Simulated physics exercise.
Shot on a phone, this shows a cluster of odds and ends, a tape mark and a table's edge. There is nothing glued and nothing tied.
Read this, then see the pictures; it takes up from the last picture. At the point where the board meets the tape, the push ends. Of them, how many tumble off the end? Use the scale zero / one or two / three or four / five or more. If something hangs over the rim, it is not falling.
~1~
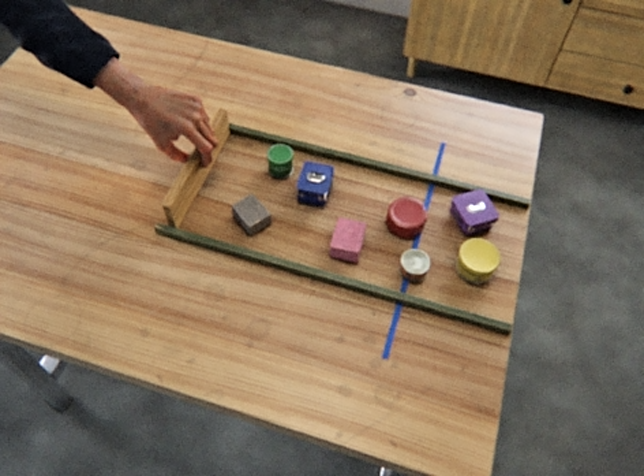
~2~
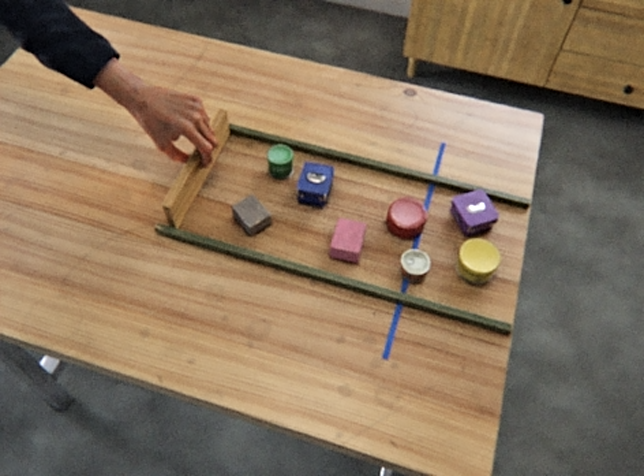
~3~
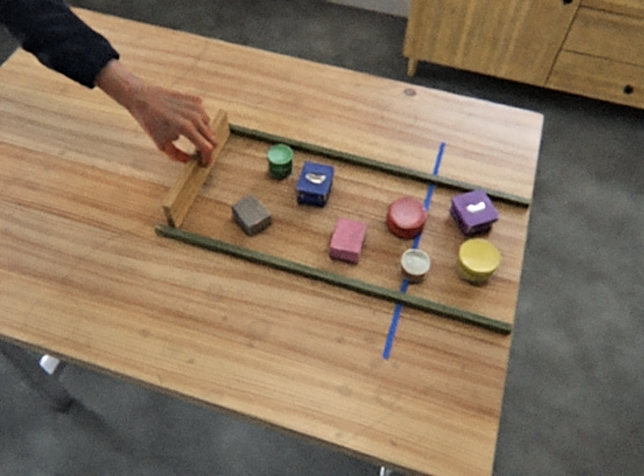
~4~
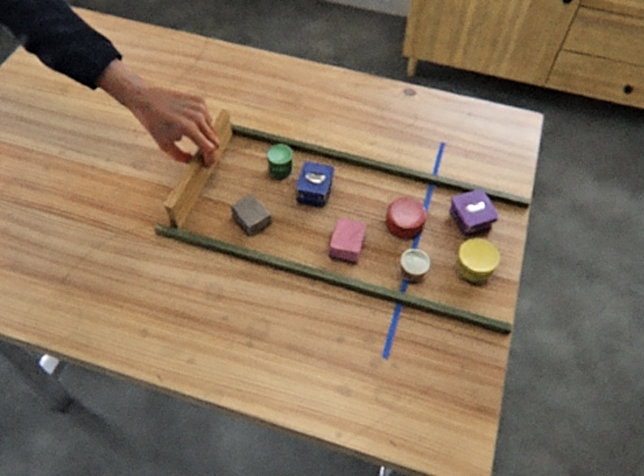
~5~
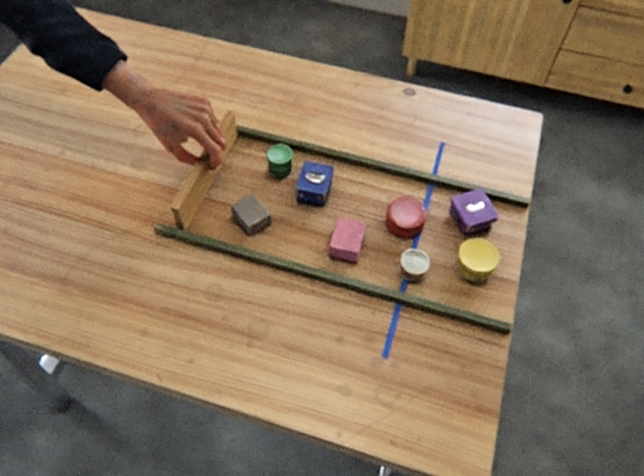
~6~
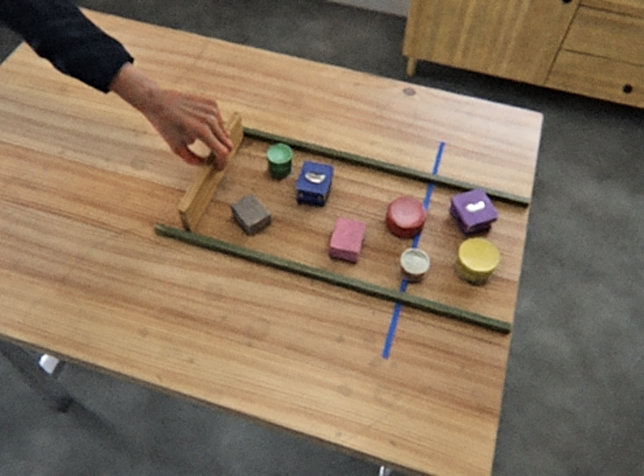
On that scale it is zero.
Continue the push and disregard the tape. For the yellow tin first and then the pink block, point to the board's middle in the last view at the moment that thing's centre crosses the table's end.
For the yellow tin, about (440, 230); for the pink block, about (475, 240).
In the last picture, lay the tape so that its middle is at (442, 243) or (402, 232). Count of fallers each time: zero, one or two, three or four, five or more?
Taking the two tapes in that order, I'd say just one or two and no fall at all.
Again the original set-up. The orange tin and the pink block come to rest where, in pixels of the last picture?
They finish at roughly (485, 295) and (459, 275) respectively.
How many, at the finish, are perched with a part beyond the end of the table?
Answer: 0.
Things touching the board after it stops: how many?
The count is 3.
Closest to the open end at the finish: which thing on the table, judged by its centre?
Yellow tin.
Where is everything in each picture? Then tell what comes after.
In the first picture, yellow tin (477, 261); purple case (473, 213); orange tin (414, 266); board (199, 166); tape (418, 237).
In the second picture, purple case (473, 214); red lid (407, 218).
In the third picture, orange tin (414, 266); pink block (348, 240).
In the fourth picture, yellow tin (477, 261); green tin (280, 162).
In the fifth picture, purple case (473, 213); grey block (251, 214).
In the sixth picture, yellow tin (477, 261); purple case (473, 213); orange tin (414, 265); board (213, 170); tape (417, 236).
A little later, none off yet; yellow tin at rest near (477, 261); purple case at rest near (473, 213); orange tin at rest near (414, 265).
When it is over, the number that fall off is zero.
